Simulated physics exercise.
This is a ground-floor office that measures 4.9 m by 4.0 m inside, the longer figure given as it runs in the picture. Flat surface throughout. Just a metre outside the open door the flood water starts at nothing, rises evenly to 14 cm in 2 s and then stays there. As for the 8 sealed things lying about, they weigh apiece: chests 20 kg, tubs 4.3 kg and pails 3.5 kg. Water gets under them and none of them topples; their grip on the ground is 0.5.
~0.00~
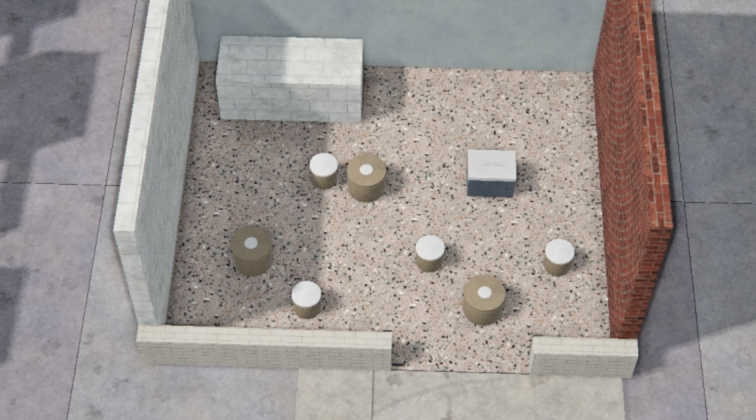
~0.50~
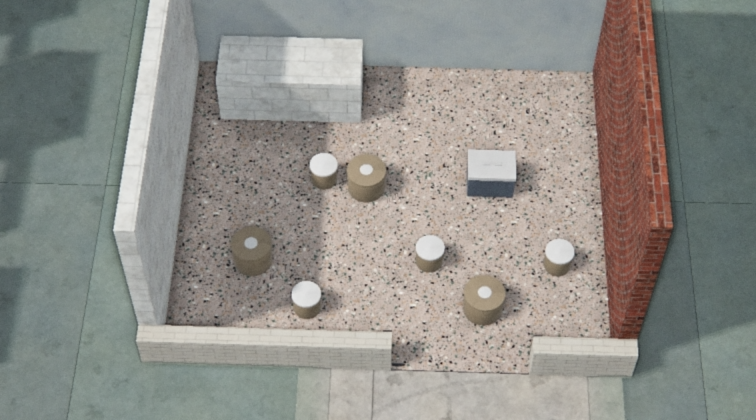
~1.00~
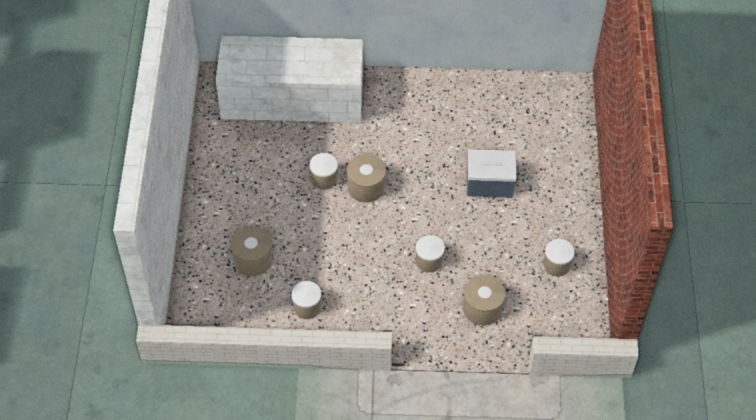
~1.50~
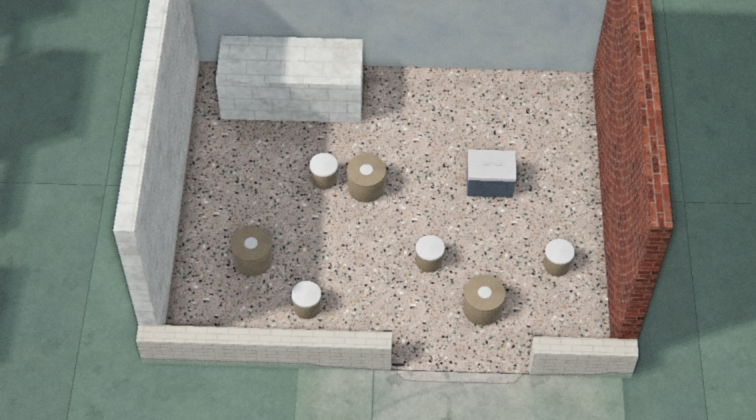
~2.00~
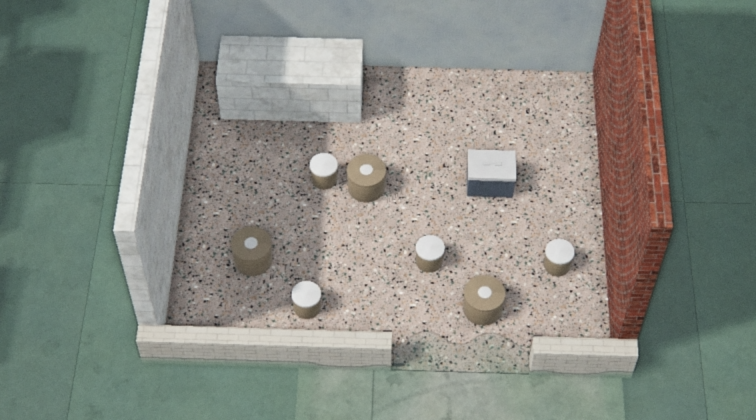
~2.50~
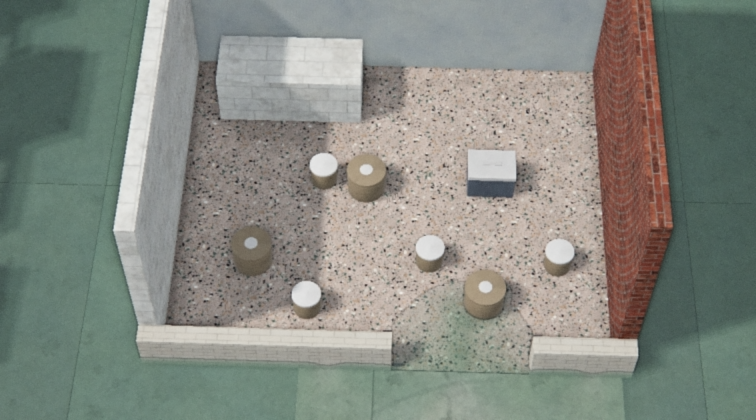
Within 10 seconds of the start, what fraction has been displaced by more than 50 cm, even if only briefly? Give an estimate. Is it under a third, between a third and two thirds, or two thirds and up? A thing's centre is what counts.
It is between a third and two thirds.
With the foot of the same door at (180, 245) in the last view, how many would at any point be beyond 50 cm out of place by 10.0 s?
Count: 7.
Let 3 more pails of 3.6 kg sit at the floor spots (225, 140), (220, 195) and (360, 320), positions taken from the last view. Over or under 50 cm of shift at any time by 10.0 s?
In that order: Less, less, short of it.
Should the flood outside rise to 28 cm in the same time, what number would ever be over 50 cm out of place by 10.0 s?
I count 8 of them in that case.
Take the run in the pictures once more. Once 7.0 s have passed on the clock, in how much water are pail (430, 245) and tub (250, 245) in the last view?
Some 6 cm at the first, some 1 cm at the second.
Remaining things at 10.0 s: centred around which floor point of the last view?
Near (389, 198).
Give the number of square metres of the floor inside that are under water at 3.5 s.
About 4.0 m2 is covered.
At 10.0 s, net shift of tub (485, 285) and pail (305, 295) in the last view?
In that order: 200 cm, 0 cm.
After 3.5 s 1 of 8 are over 50 cm from their spots; 0 afloat.
After 4.5 s 2 of 8 are over 50 cm from their spots; 0 afloat.
After 7.0 s 4 of 8 are over 50 cm from their spots; 3 afloat.
After 10.0 s 3 of 8 are over 50 cm from their spots, and 4 have been at some point; 4 afloat.
